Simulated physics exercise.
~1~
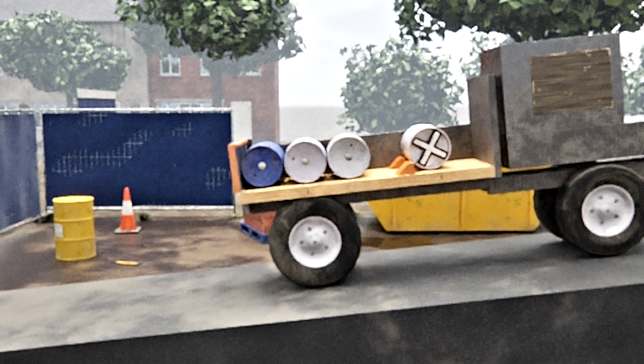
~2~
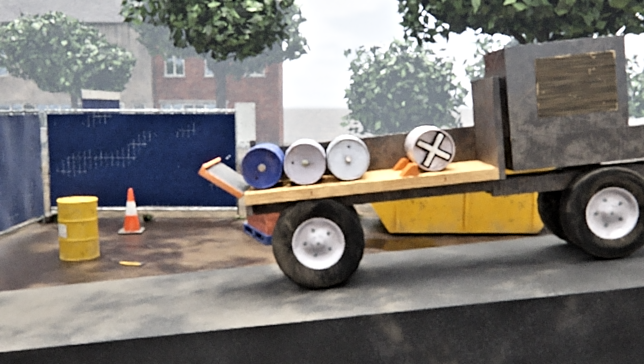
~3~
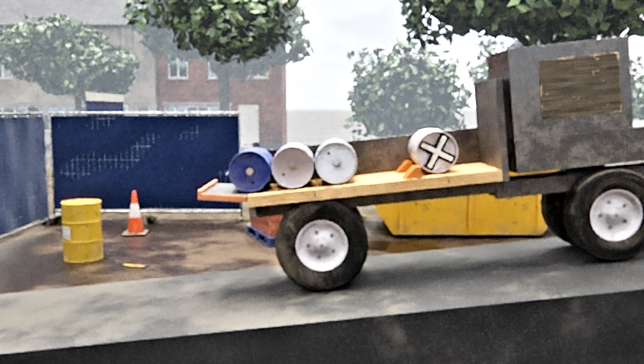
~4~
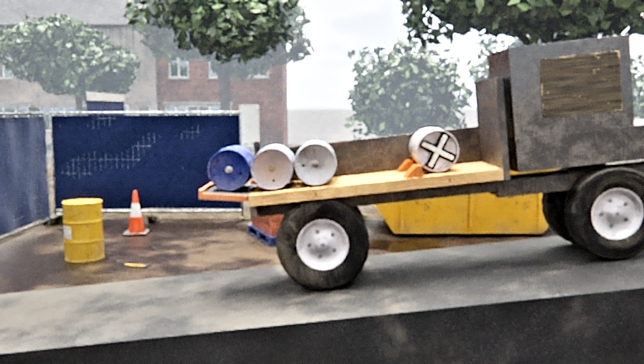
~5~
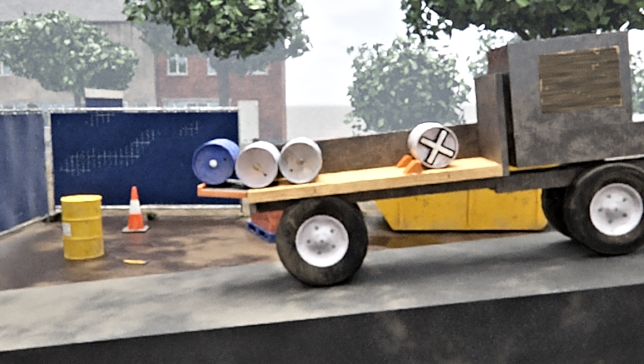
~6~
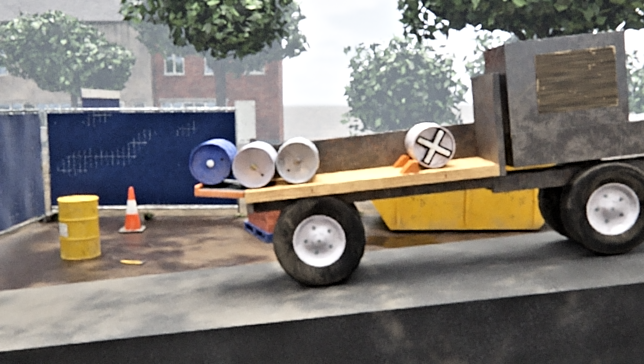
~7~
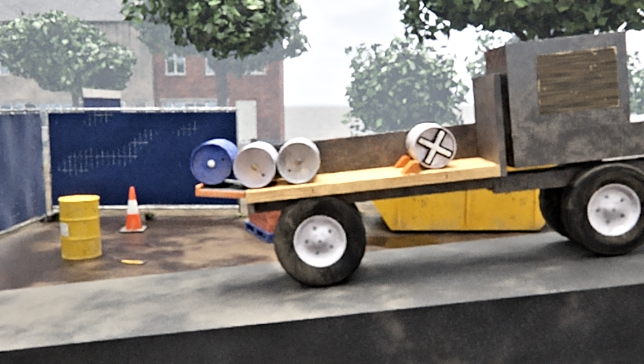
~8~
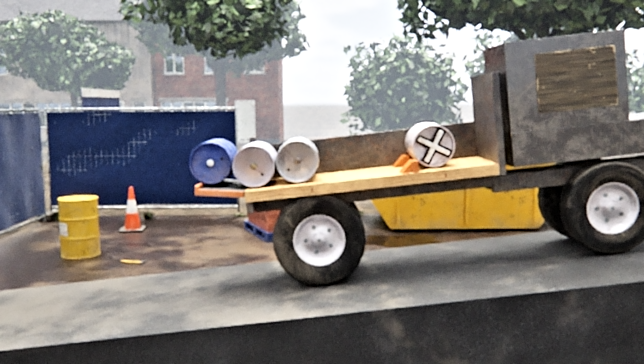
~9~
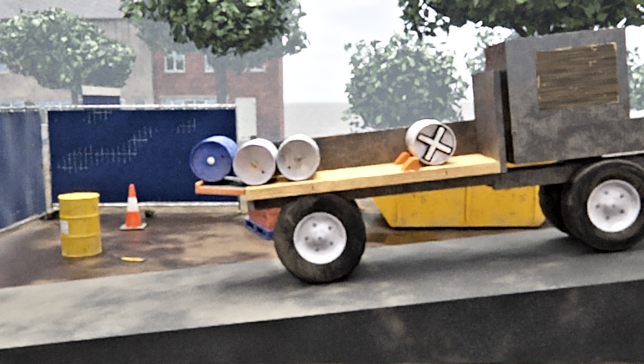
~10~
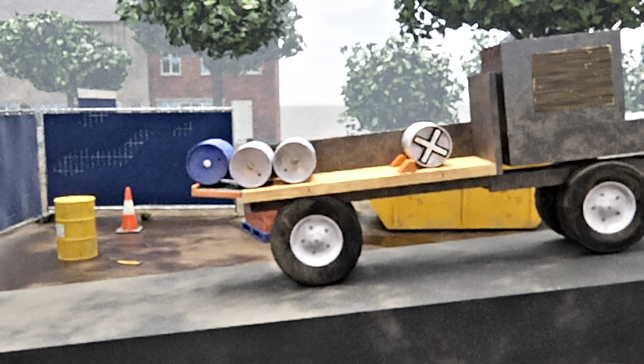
Blue barrel and two white ones rolling left as a parked truck's tailgate drops, the blue one stopping on the lowered gate.
